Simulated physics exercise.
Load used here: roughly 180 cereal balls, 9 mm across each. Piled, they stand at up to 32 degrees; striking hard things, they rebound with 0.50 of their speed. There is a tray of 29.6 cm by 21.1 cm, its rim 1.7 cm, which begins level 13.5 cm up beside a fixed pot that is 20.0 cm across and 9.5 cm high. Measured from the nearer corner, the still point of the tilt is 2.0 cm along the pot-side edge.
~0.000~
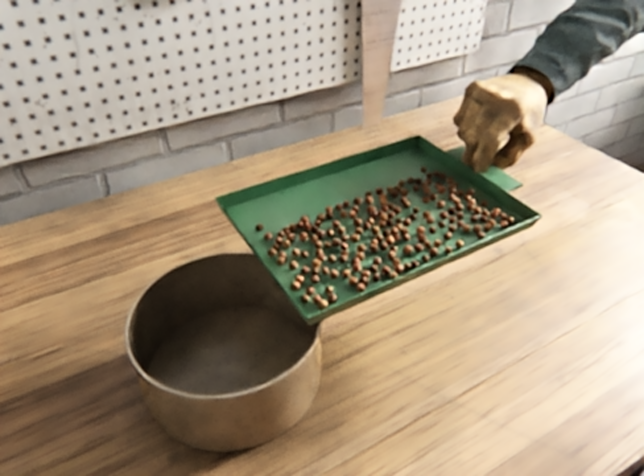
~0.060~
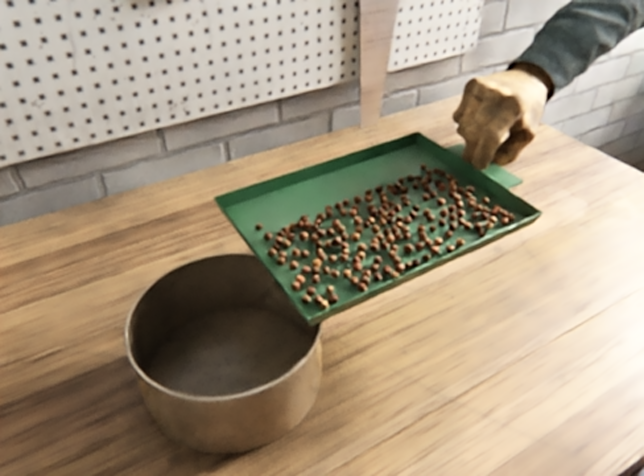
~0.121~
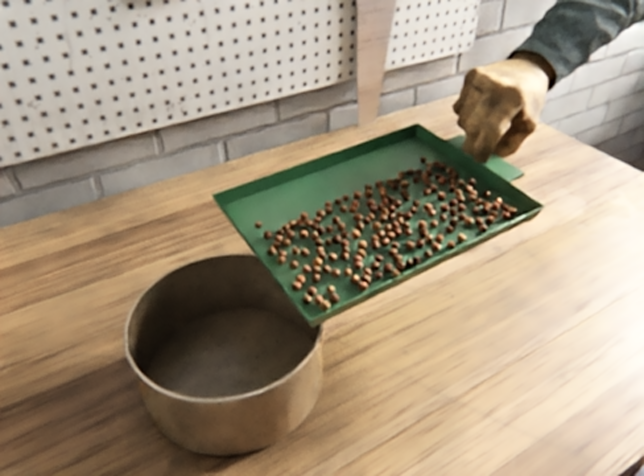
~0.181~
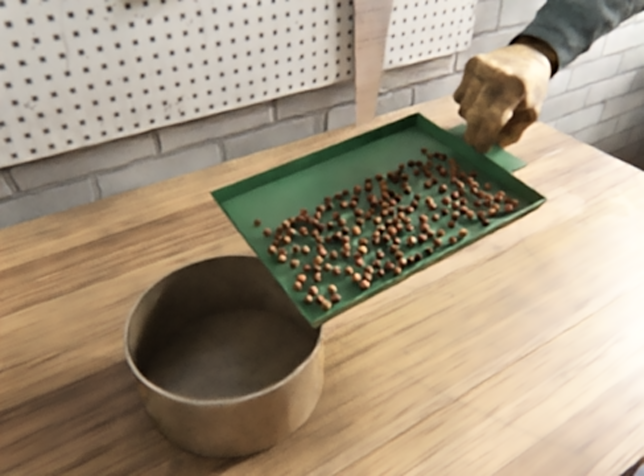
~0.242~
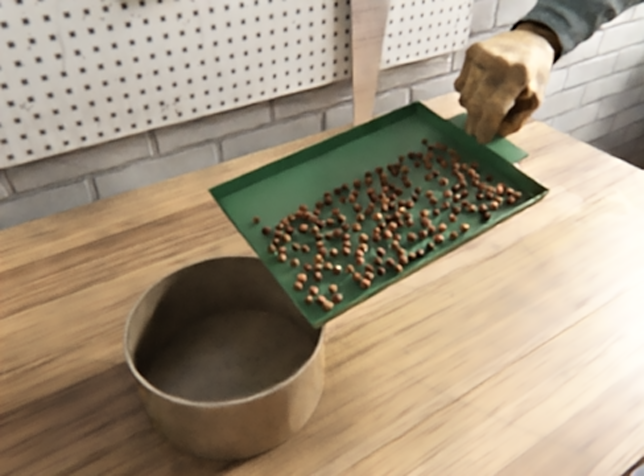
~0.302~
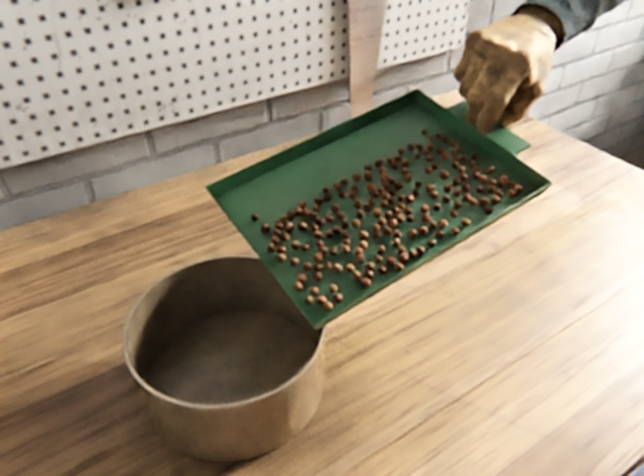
A green rectangular tray scattered with small brown balls is held by its right-hand tab in a tan-gloved or bare hand with a dark sleeve, its left corner over a round metal pot. They are seen from slightly above on a striped wooden table, before white pegboard and pale brick. The hand lifts the tray's far right side, gradually slanting it toward the pot, while the balls barely shift and the camera stays still.
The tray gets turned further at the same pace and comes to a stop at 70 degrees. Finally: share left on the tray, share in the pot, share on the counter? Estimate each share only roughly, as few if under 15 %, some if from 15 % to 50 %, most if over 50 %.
Roughly: Left on the tray most, pot few, counter few.
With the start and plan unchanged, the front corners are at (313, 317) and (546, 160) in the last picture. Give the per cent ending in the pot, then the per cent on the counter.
Pot 5, counter 0.
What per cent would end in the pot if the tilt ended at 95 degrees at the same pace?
Roughly 20 percent.
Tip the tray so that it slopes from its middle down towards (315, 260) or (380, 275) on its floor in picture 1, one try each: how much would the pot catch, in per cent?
0 and 0 %.
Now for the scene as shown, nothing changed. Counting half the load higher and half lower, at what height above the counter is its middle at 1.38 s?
The halfway mark sits at about 20 cm.
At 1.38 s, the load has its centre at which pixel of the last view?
Load centre est.: (355, 247) px.
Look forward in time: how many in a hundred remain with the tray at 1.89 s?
About 100% of the load.
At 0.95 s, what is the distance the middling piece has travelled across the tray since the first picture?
About 7 cm.
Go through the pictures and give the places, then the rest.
The first picture shows tray tilt 0 degrees, front corners at (310, 312) and (537, 214); middle of the pieces at (382, 224); pot at (225, 315).
The second picture shows tray tilt 1 degrees, front corners at (311, 313) and (537, 211); middle of the pieces at (383, 223).
The third picture shows tray tilt 3 degrees, front corners at (312, 314) and (539, 205); middle of the pieces at (383, 219).
The fourth picture shows tray tilt 5 degrees, front corners at (313, 316) and (542, 197), lowest corner left front; middle of the pieces at (384, 214).
The fifth picture shows tray tilt 8 degrees, front corners at (314, 318) and (544, 189), lowest corner left front; middle of the pieces at (384, 209).
The sixth picture shows tray tilt 10 degrees, front corners at (315, 319) and (547, 181), lowest corner left front; middle of the pieces at (384, 204); pot at (226, 320). Its pace works out near 45 degrees a second.
After 0.95 s, tilt 39 degrees; the tray holds 100 %, the pot 0 %.
After 1.38 s, tilt 57 degrees; the tray holds 100 %, the pot 0 %.
Then, at 1.89 s, tilt 70 degrees; the tray holds 100 %, the pot 0 %.
At rest (2.2 s), tray 100 %, pot 0 %, counter 0 %.
